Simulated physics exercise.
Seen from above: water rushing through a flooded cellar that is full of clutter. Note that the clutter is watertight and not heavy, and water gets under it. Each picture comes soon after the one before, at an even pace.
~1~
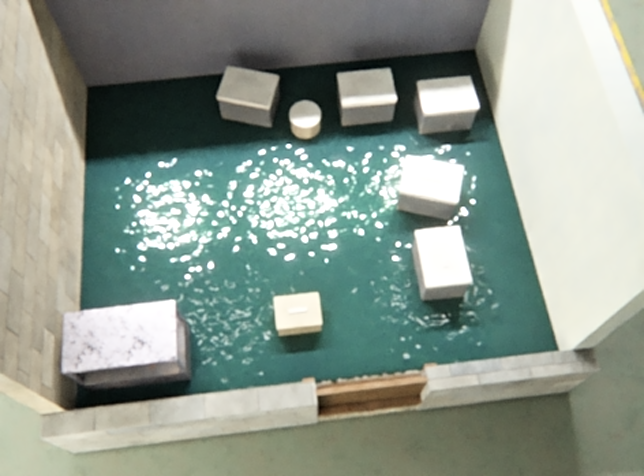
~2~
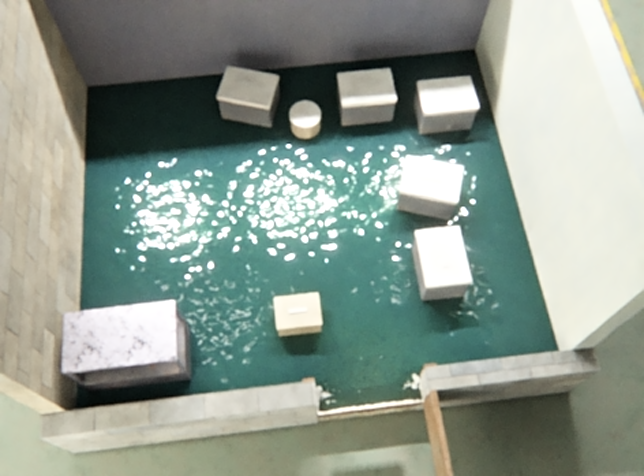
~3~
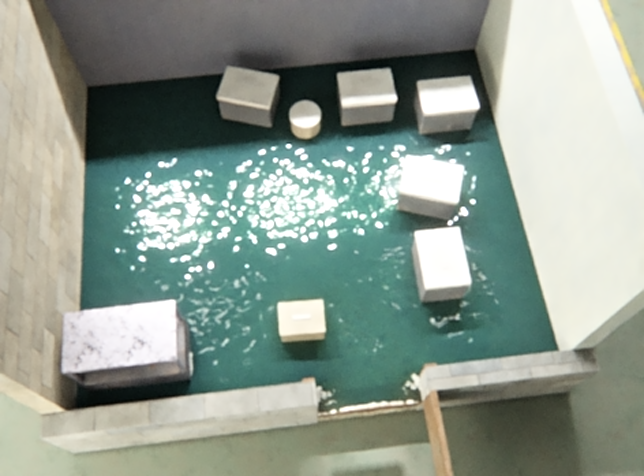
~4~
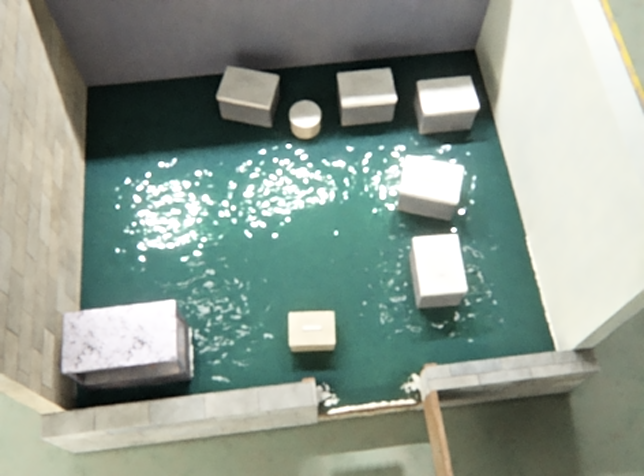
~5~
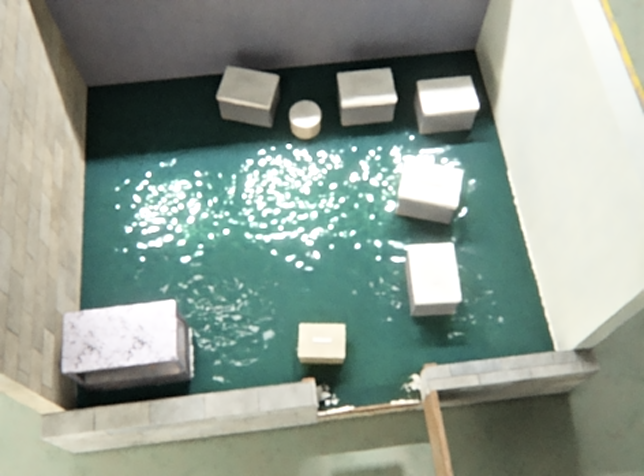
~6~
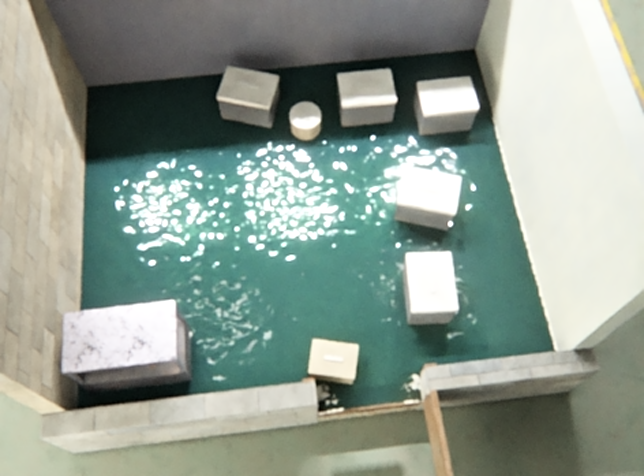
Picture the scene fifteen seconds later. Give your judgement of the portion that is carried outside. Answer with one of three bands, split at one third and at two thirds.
One third to two thirds.
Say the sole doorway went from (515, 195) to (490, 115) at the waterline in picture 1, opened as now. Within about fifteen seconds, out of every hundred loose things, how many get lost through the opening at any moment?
Some 70 per cent of the lot.
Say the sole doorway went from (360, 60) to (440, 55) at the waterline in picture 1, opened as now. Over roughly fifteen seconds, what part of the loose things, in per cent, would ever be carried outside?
I'd put it near 70 percent.
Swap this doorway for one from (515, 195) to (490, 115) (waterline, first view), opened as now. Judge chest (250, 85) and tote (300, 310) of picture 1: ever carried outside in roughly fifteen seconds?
Remains, then remains.
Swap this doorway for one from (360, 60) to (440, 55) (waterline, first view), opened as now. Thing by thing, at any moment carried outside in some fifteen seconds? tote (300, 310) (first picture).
Verdict: Stays.
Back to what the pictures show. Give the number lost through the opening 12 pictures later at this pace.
By my count it is 2.
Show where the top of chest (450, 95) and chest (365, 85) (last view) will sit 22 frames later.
My guess is close to (464, 150), then close to (389, 131).
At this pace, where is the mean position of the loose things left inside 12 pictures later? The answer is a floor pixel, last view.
About (365, 168).
A moment on, 1 of 7 are out; 6 afloat.
Next, 2 of 7 are out; 5 afloat.
Later, 2 of 7 are out; 5 afloat.
In the end, 3 of 7 are out; 4 afloat.
